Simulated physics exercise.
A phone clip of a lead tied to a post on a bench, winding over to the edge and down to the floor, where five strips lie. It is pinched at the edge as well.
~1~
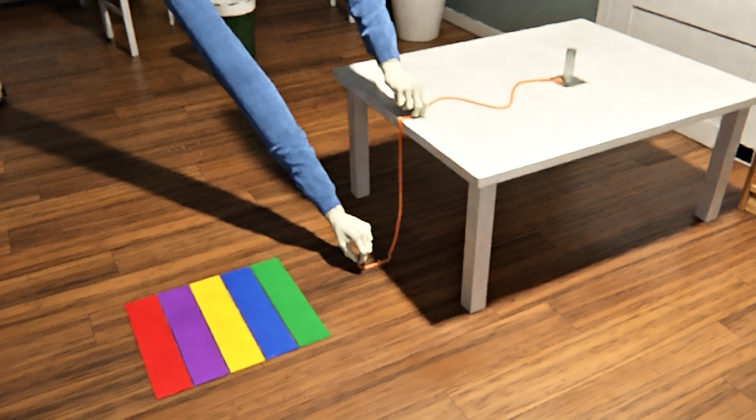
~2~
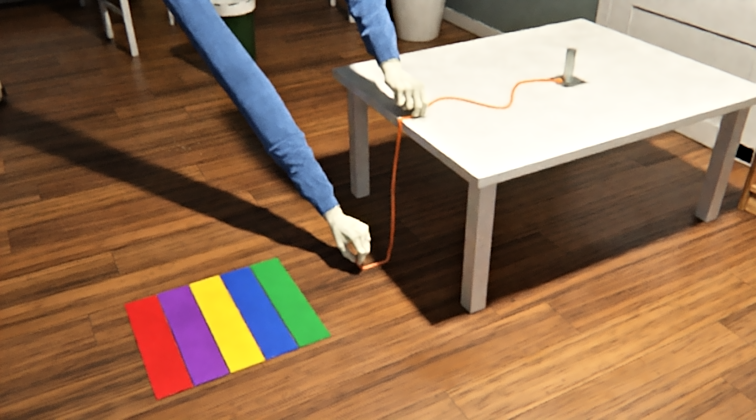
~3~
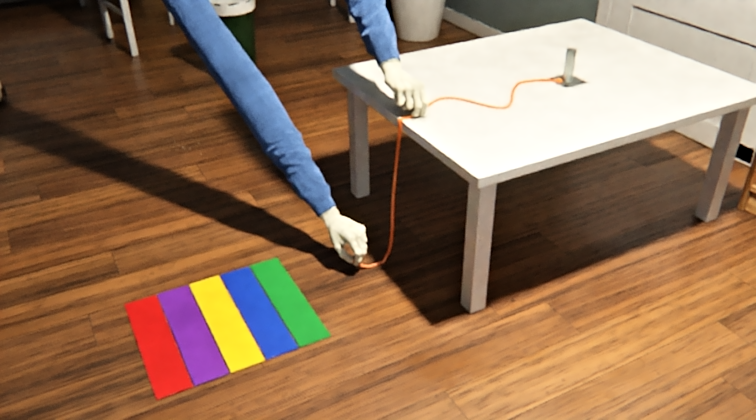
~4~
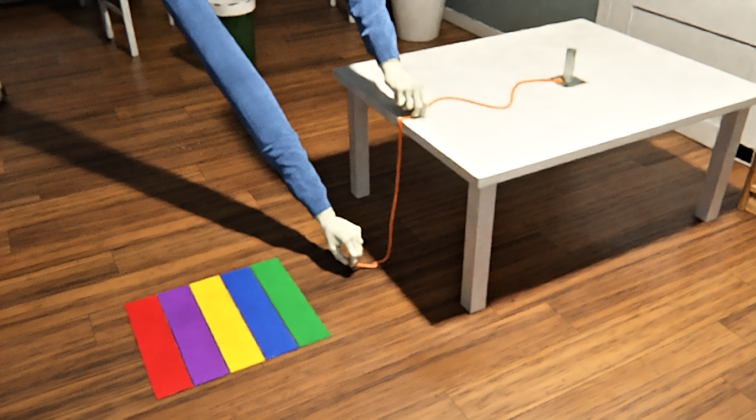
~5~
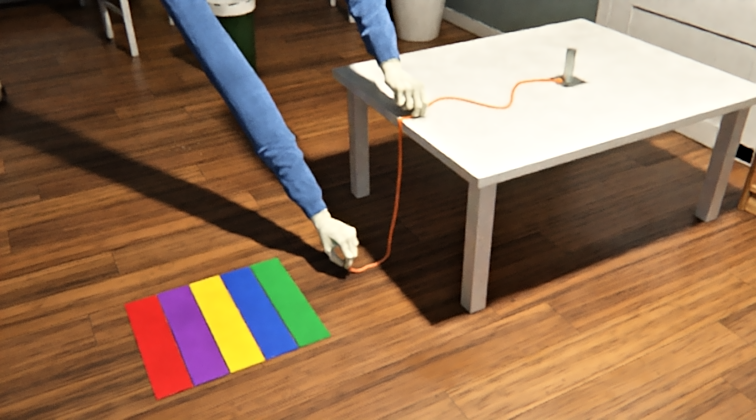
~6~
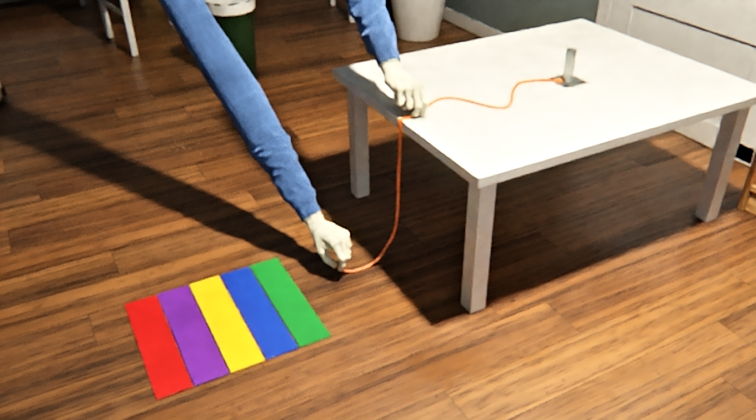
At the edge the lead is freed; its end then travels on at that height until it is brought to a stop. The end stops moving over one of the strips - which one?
The purple strip.
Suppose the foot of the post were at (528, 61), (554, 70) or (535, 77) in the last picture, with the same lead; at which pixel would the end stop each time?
Per try, approx.: (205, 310); (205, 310); (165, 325).
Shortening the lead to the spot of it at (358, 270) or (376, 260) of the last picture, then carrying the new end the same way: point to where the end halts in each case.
Try 1: (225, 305); try 2: (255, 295).
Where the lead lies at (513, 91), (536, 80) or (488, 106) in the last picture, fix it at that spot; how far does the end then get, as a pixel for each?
Per try (px, approx.): (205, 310); (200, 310); (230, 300).
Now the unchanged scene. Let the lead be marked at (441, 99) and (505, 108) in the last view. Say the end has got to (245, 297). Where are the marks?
Point 1 - (410, 118); point 2 - (468, 102).
Early on, end near (245, 297); over blue.
Midway, end near (211, 308); over yellow.
At the end of the slack, end near (191, 315); over purple. It halts on the purple strip.
